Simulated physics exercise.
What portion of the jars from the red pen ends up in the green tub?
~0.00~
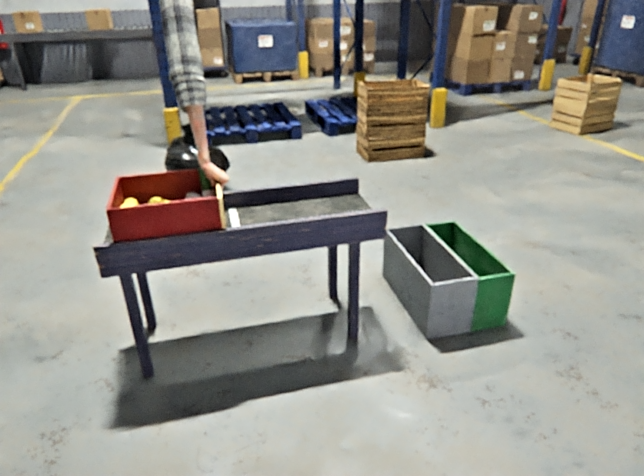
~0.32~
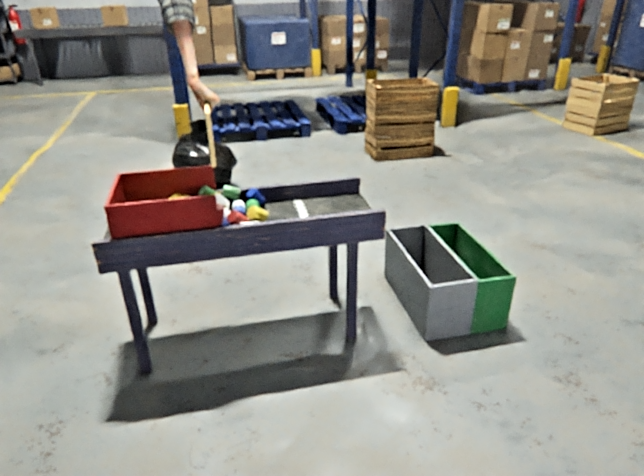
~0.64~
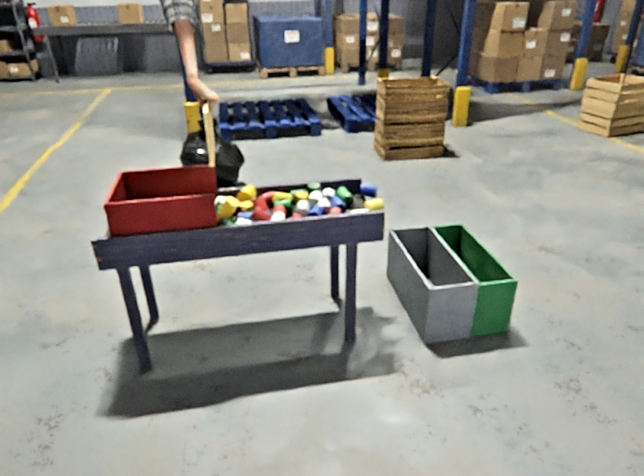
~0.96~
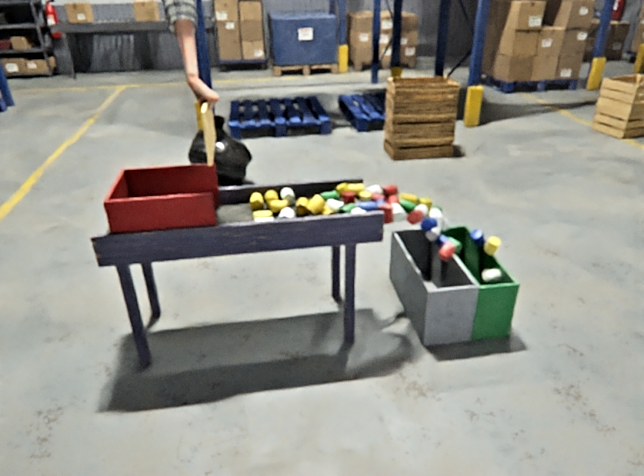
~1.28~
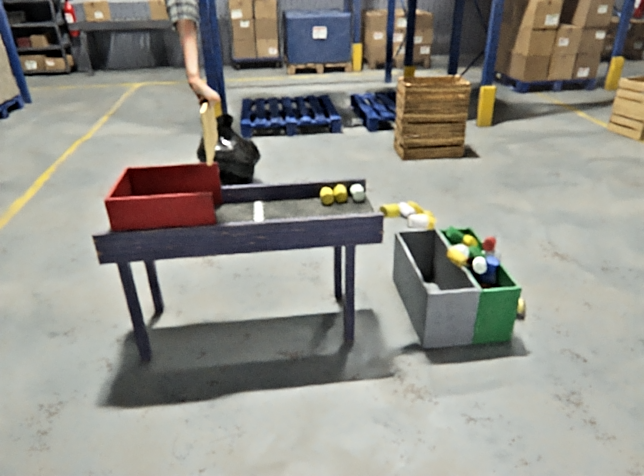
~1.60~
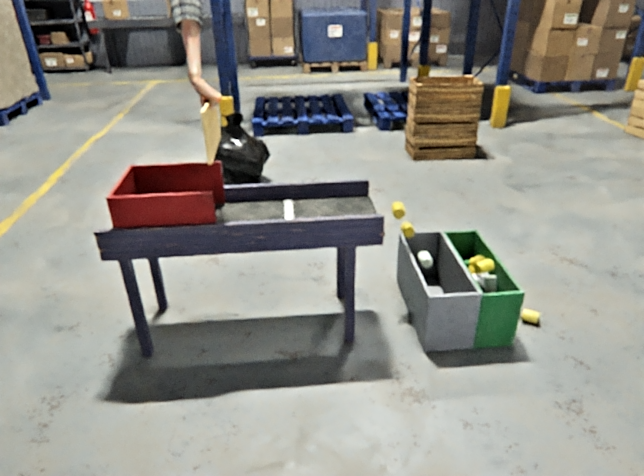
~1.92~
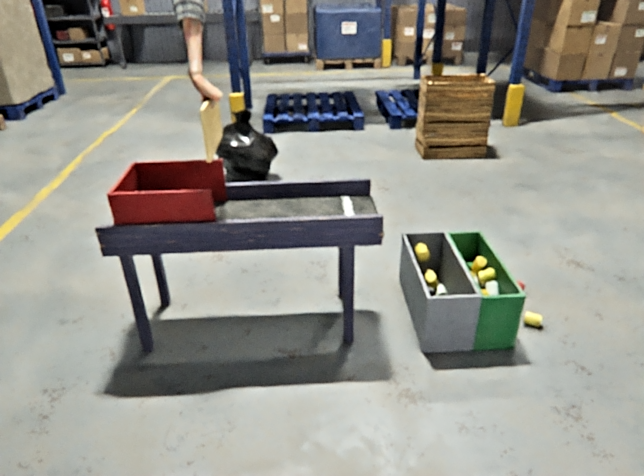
More than half of the jars end up in the green tub, with only a few in the grey box and a couple on the floor beyond the tub.
